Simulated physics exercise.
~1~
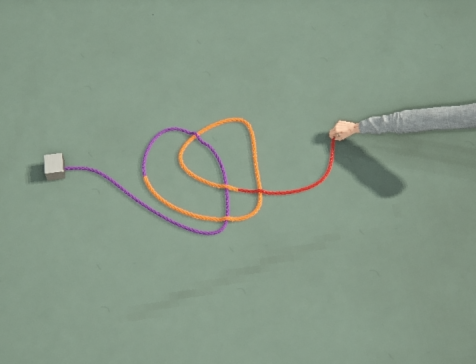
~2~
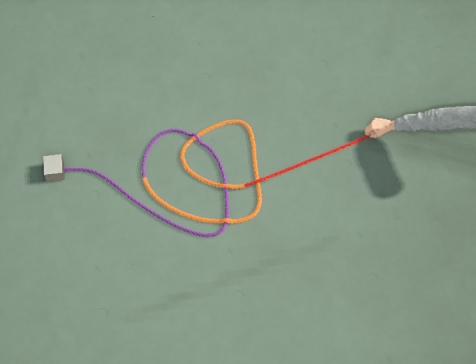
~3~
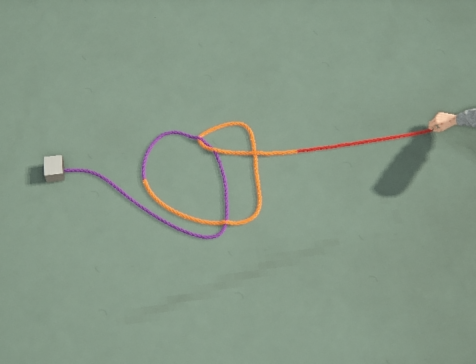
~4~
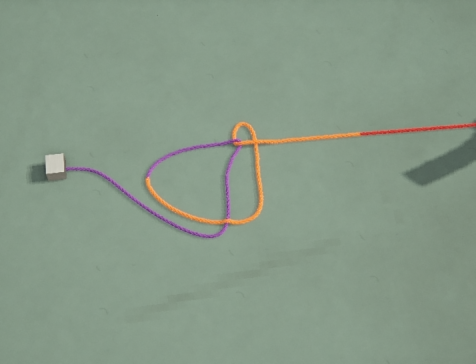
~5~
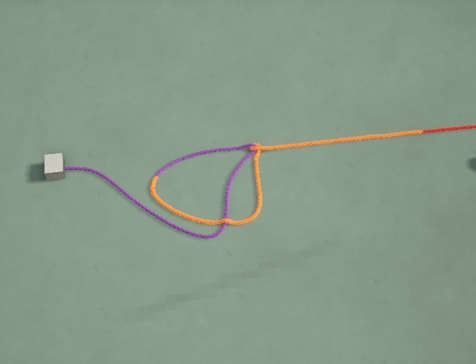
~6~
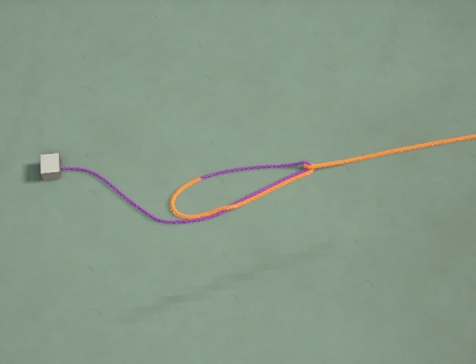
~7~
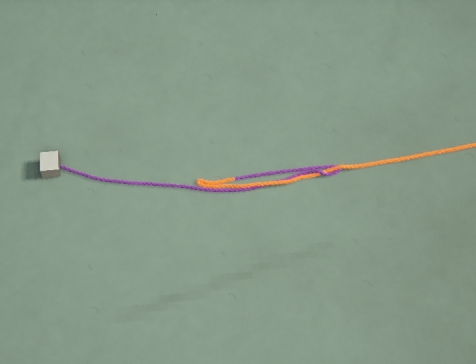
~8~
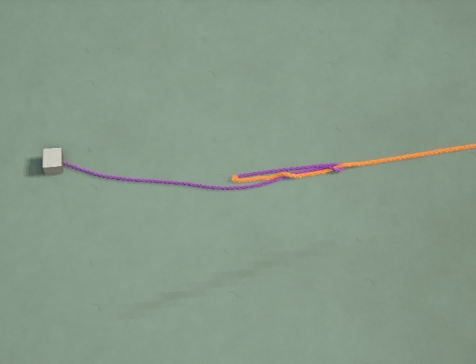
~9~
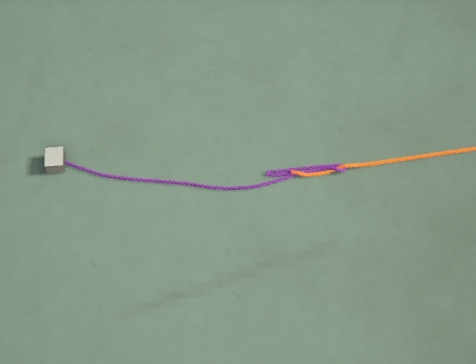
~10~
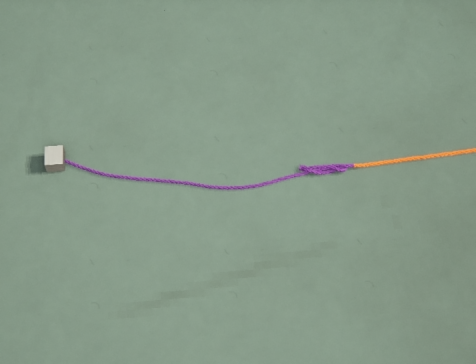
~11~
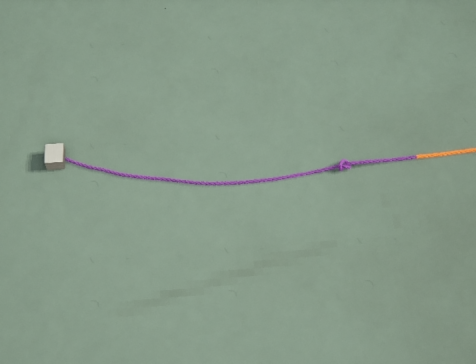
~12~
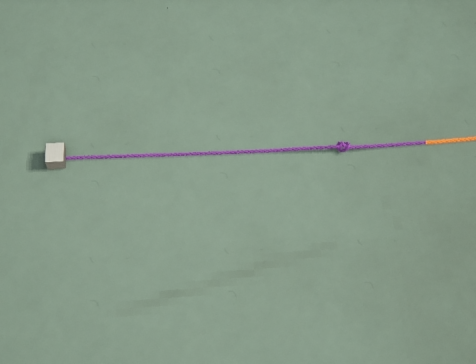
In the video, a hand pulls the red end of a looped purple, orange and red rope to the right, its other end fixed to a small block at left. The loops shrink and narrow, finally tightening into a small knot in the purple section as the rope straightens.
